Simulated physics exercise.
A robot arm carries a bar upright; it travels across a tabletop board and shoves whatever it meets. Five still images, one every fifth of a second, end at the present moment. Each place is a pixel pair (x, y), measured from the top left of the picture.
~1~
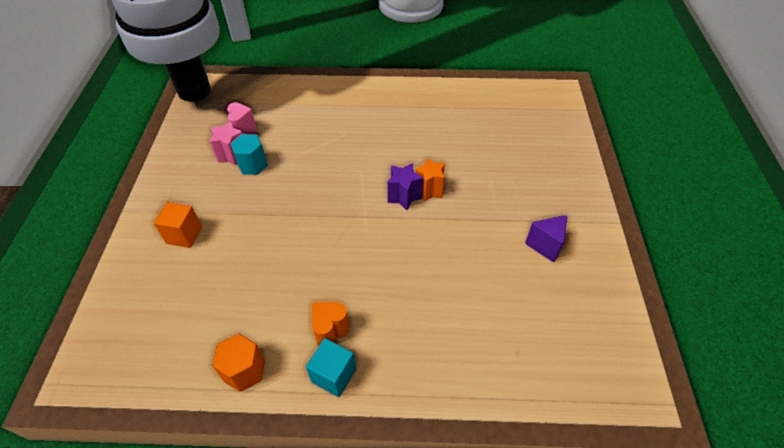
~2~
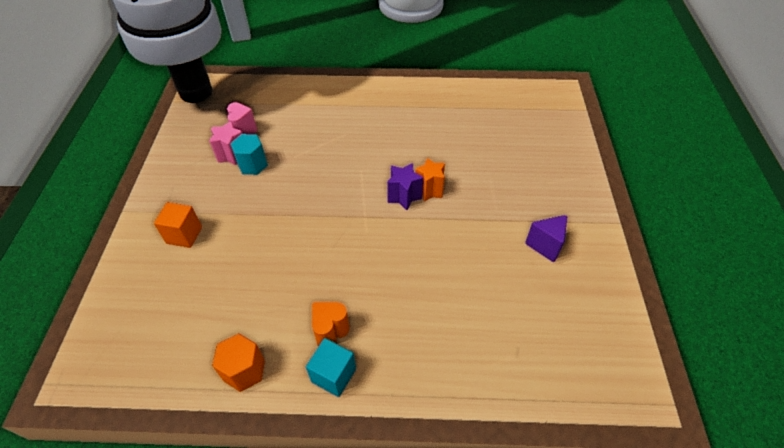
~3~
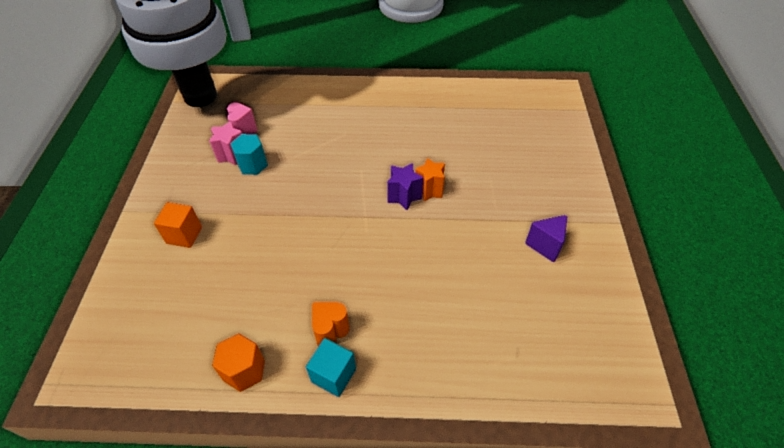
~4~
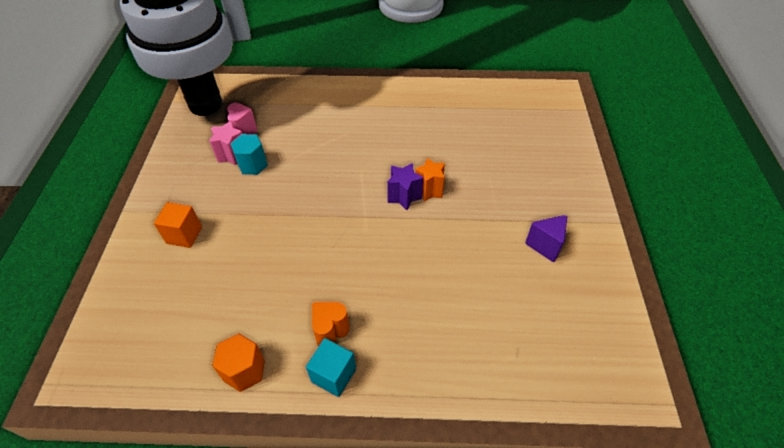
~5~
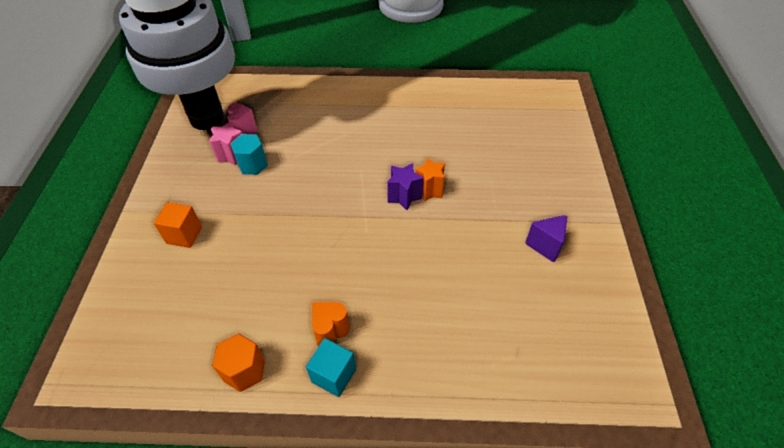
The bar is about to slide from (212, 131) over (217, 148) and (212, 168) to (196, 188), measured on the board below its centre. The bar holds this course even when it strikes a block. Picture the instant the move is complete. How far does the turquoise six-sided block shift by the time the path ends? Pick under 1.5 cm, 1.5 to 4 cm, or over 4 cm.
By the end of the path, it will have gone between 1.5 and 4 cm.
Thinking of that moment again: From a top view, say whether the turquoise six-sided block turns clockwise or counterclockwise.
Viewed from the top, it goes anticlockwise.
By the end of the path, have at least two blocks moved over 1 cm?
I'd say yes.
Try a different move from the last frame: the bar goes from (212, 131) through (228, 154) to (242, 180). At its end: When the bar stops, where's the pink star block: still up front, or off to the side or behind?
I'd say the pink star block is still out in front of the bar at the end.
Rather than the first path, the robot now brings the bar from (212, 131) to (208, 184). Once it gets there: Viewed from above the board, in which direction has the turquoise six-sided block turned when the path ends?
I'd predict that, seen from above, the turquoise six-sided block rotates counter-clockwise.
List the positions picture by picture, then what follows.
Tip of the bar (195, 92), middles of tops, orange square block (173, 214), pink star block (224, 132), pink heart (237, 110), turquoise six-sided block (246, 143), in the first frame.
Bar (197, 94), nothing pushed, in the second frame.
Bar (201, 98), nothing pushed, in the third frame.
Bar (206, 106), nothing pushed, in the fourth frame.
Bar (208, 120), orange square block (173, 214), pink star block (224, 132), pink heart (237, 110), turquoise six-sided block (246, 143), in the fifth frame.
On the path given first. One third of the way, bar (213, 137); pink star block (225, 142), turned 15° anticlockwise; turquoise six-sided block (251, 146), turned 25° anticlockwise.
Two thirds of the way, bar (208, 157); pink star block (228, 156), turned 40° anticlockwise; turquoise six-sided block (258, 153), turned 50° anticlockwise.
At the end, bar (191, 178); orange square block unmoved; pink star block (227, 159), turned 55° anticlockwise; pink heart unmoved; turquoise six-sided block (258, 153), turned 50° anticlockwise.
